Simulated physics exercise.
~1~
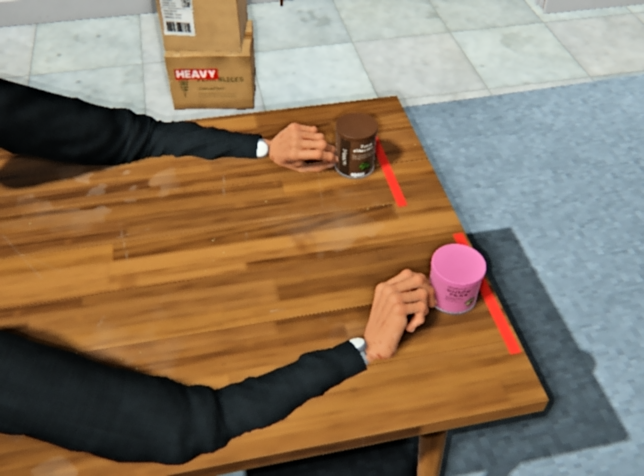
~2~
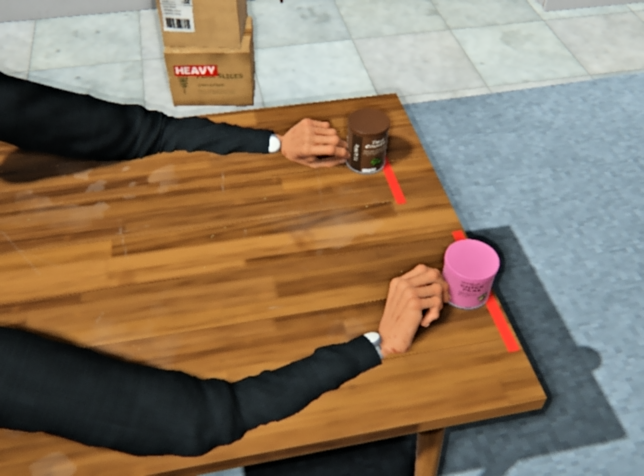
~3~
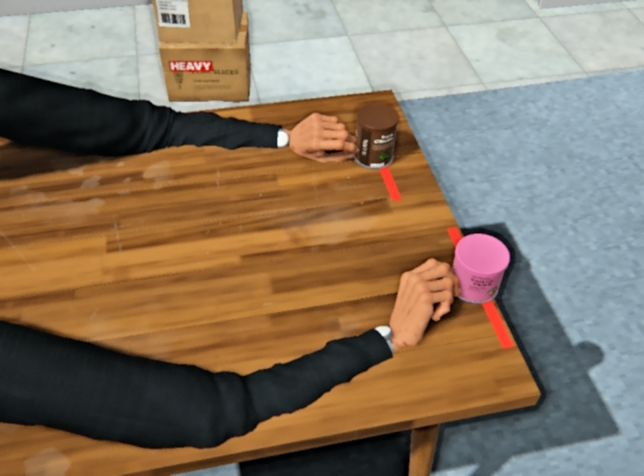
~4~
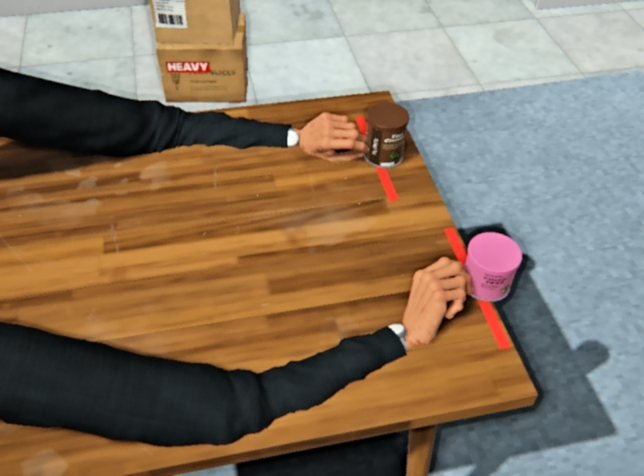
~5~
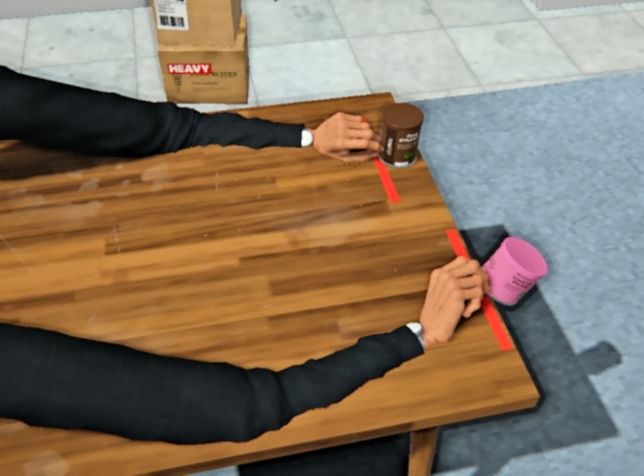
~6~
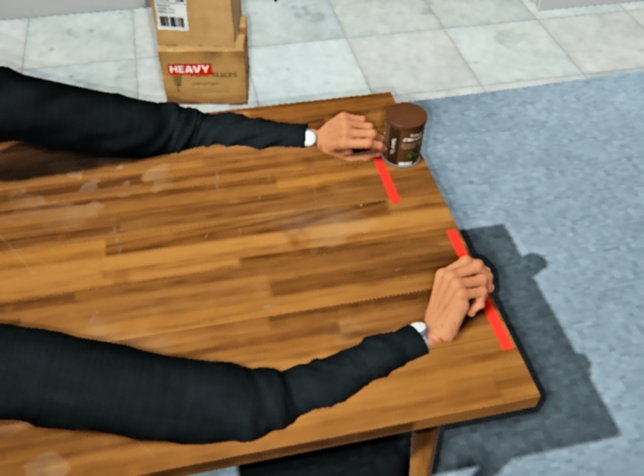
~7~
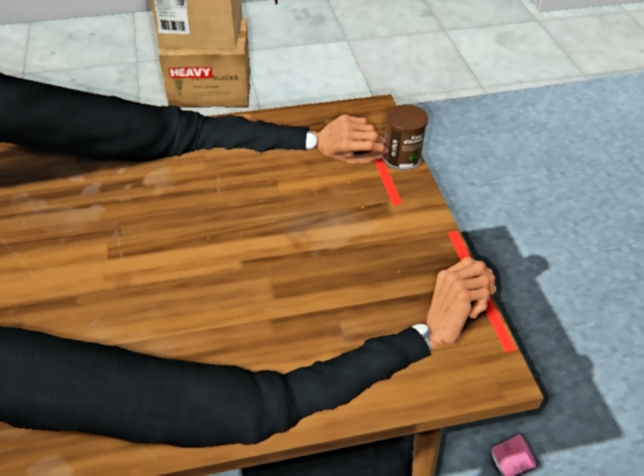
The video shows two hands pushing a brown pot and a pink tin rightward across a wooden table, past strips of red tape. The pink tin tips over the edge and drops to the floor, while the brown pot stays upright near the table's edge.
